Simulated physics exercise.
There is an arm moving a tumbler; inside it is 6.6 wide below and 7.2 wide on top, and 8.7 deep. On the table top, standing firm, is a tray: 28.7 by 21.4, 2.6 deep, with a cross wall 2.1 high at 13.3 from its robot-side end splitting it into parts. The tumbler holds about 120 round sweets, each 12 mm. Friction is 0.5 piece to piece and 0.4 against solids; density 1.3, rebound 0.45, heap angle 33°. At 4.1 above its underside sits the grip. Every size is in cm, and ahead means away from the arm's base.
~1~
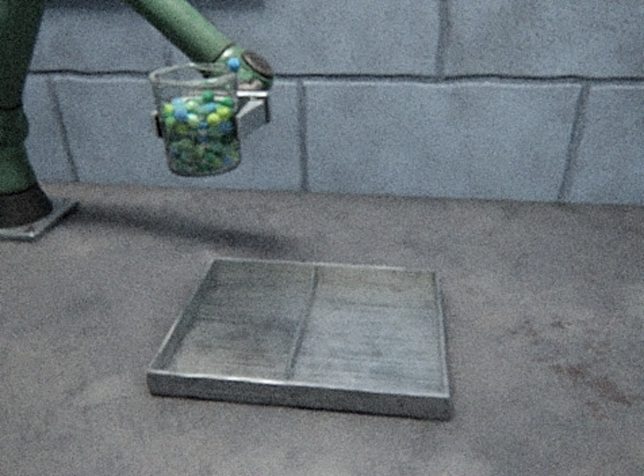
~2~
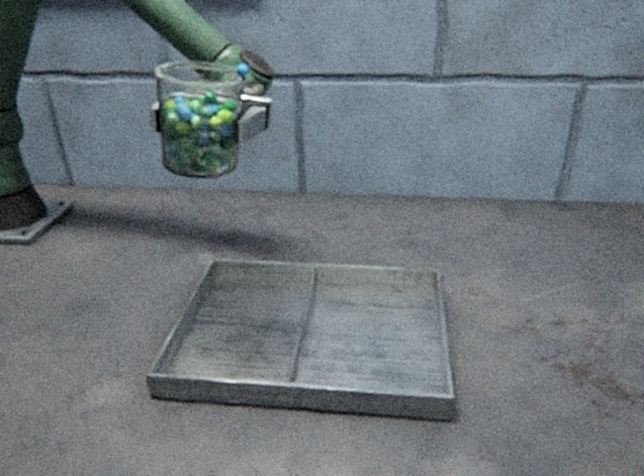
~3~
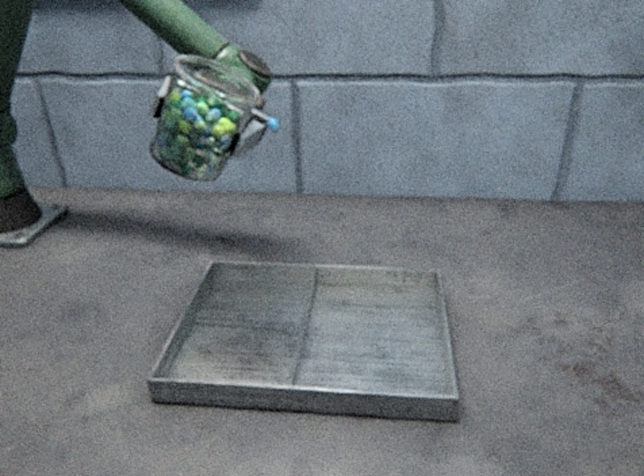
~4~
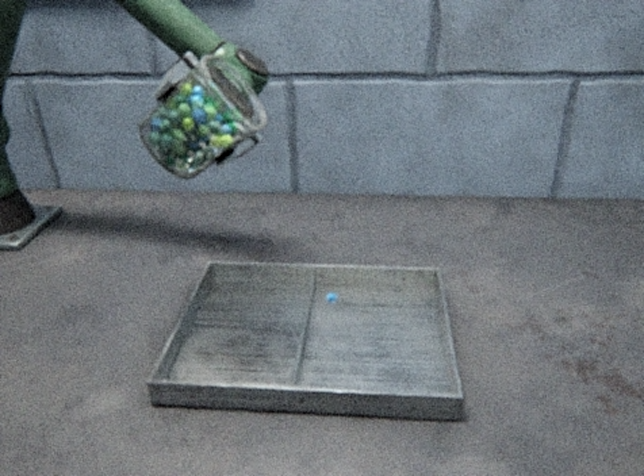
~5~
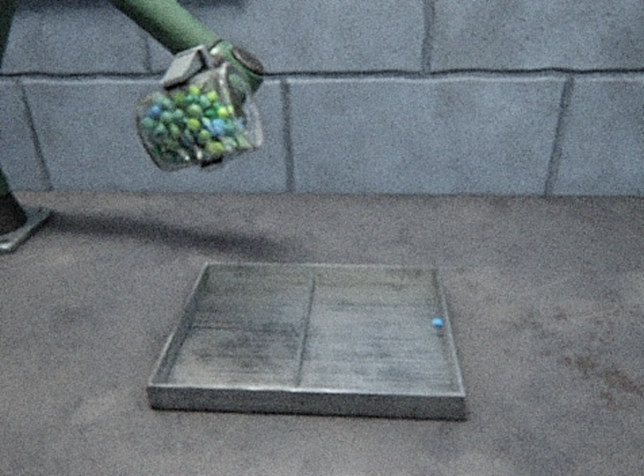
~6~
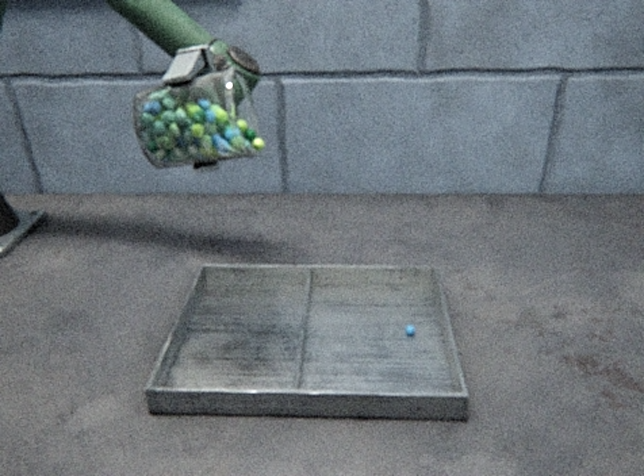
Against a grey block wall, a green robotic arm tilting a clear tumbler of colourful sweets rightward, one blue sweet dropping into a divided tray.
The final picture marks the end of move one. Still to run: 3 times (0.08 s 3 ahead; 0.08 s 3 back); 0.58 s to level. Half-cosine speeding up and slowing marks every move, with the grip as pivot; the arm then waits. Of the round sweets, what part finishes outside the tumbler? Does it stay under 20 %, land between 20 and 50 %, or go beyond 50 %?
It goes beyond 50 %.
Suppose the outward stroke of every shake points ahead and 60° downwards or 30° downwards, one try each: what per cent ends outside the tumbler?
About 25 and 40 per cent.
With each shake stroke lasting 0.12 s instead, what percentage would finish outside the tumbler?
Estimate for that case: 50 %.
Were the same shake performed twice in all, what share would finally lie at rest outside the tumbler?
Expected share: About 60 %.
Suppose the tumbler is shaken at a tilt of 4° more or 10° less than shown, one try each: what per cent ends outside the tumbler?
75 and 45 percent.
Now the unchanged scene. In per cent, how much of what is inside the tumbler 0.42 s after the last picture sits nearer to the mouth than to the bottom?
Something like 60 percent sits in that half.
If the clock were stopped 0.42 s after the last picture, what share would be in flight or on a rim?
Around 16 percent of the load.
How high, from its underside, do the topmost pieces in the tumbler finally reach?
Height at rest: Approx. 4.0 cm.
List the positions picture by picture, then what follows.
The first frame shows tumbler middle at (200, 122), level; upper third of the load around (197, 112), from x 170 to 235, top at y 65; 122 in the tumbler.
The second frame shows tumbler middle at (200, 122), tilted 8° forward; upper third of the load around (198, 112), from x 170 to 240, top at y 70.
The third frame shows tumbler middle at (201, 122), tilted 28° forward; upper third of the load around (190, 113), from x 165 to 275, top at y 95; 121 in the tumbler, 1 in flight or on a rim.
The fourth frame shows tumbler middle at (201, 122), tilted 52° forward; upper third of the load around (189, 111), from x 155 to 330, top at y 90; 121 in the tumbler, 1 in the far-side part.
The fifth frame shows tumbler middle at (199, 122), tilted 72° forward; upper third of the load around (183, 108), from x 150 to 440, top at y 95; 121 in the tumbler, 1 in the far-side part.
The sixth frame shows tumbler middle at (197, 122), tilted 80° forward; upper third of the load around (176, 112), from x 150 to 410, top at y 95; 121 in the tumbler, 1 in the far-side part.
Then, 0.42 s later, tilted 80° forward, highest piece 25 above the table; 52 in the far-side part, 49 in the tumbler, 1 in the robot-side part, 20 in flight or on a rim.
Then, 0.85 s later, tilted 24° forward, highest piece 27 above the table; 70 in the far-side part, 35 in the tumbler, 11 in the robot-side part, 6 on the table or floor.
Then, 1.26 s later, level, highest piece 25 above the table; 70 in the far-side part, 35 in the tumbler, 11 in the robot-side part, 6 on the table or floor.
Then, 2.31 s later, level, highest piece 25 above the table; 70 in the far-side part, 35 in the tumbler, 11 in the robot-side part, 6 on the table or floor.
At rest, 70 in the far-side part, 35 in the tumbler, 11 in the robot-side part, 6 on the table or floor. That is 71 % outside the tumbler.
